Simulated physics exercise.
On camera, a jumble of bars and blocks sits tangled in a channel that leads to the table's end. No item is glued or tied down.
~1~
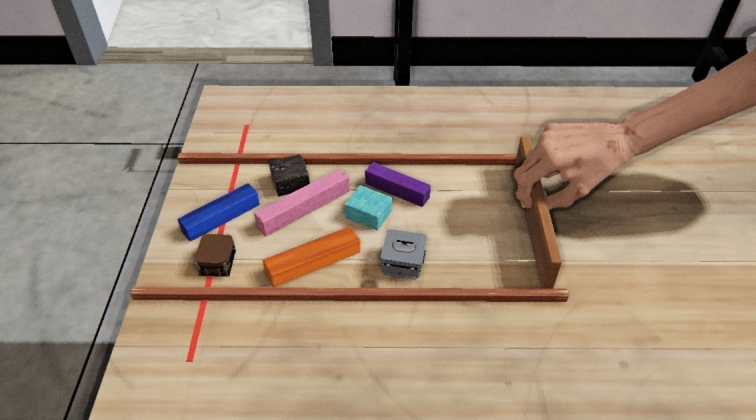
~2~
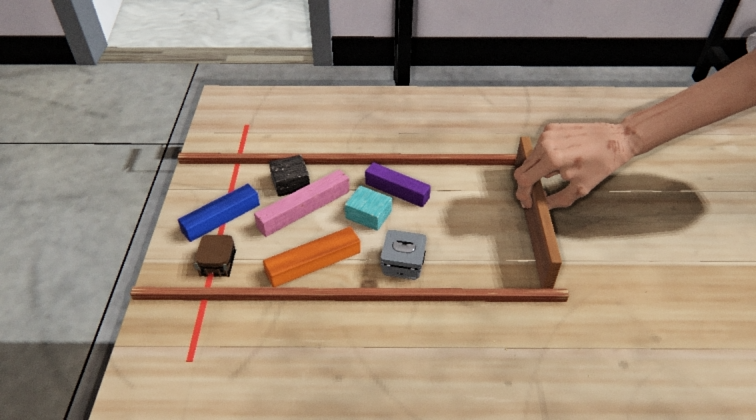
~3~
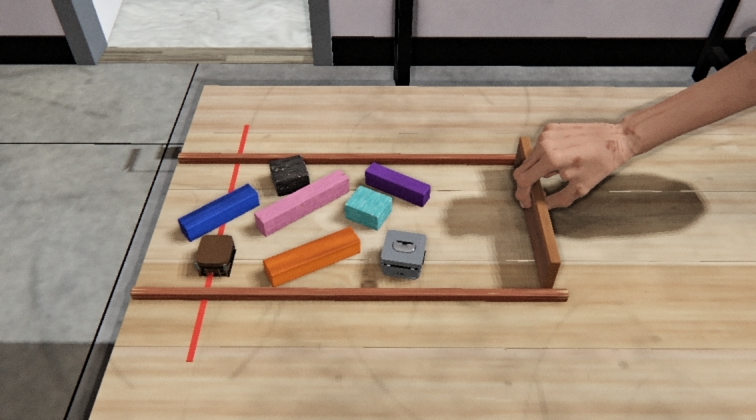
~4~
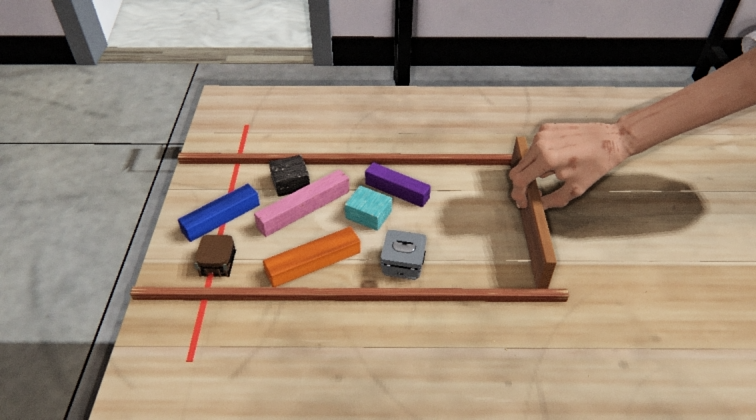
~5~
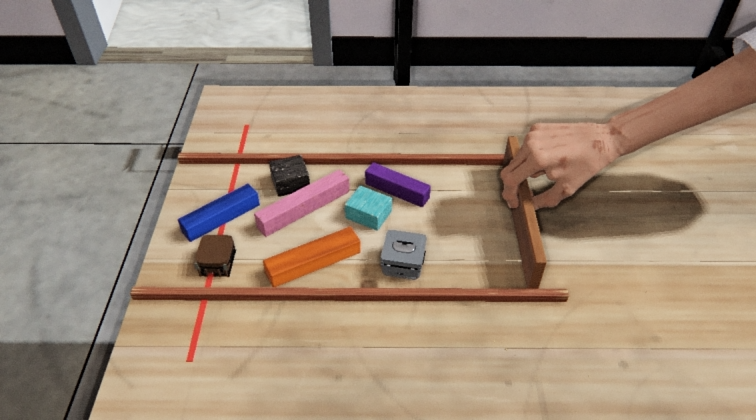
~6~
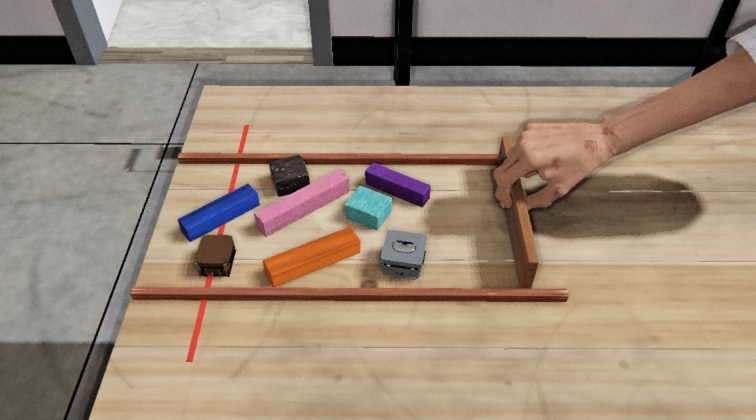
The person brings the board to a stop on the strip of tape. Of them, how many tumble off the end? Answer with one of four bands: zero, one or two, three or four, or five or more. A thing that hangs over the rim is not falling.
One or two.
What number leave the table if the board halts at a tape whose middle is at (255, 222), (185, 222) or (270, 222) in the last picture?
First 1, then 5, then 0.
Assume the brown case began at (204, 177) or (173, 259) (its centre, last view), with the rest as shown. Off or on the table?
First place: It comes off; second place: It comes off.
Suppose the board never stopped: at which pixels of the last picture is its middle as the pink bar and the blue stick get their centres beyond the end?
Roughly at (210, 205) and roughly at (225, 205).
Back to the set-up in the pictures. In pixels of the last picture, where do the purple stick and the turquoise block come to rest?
Same order as the question: First (223, 180), second (204, 215).
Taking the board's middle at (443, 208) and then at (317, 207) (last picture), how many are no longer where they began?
I make it 0 at the first spot and 7 at the other.
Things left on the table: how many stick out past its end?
3 overhanging.
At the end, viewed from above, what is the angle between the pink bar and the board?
The angle is some 35°.
Early on, none off yet; blue stick at rest near (220, 212); brown case at rest near (216, 256); black block at rest near (290, 175).
Finally, the number that fall off is one or two; lost, brown case.
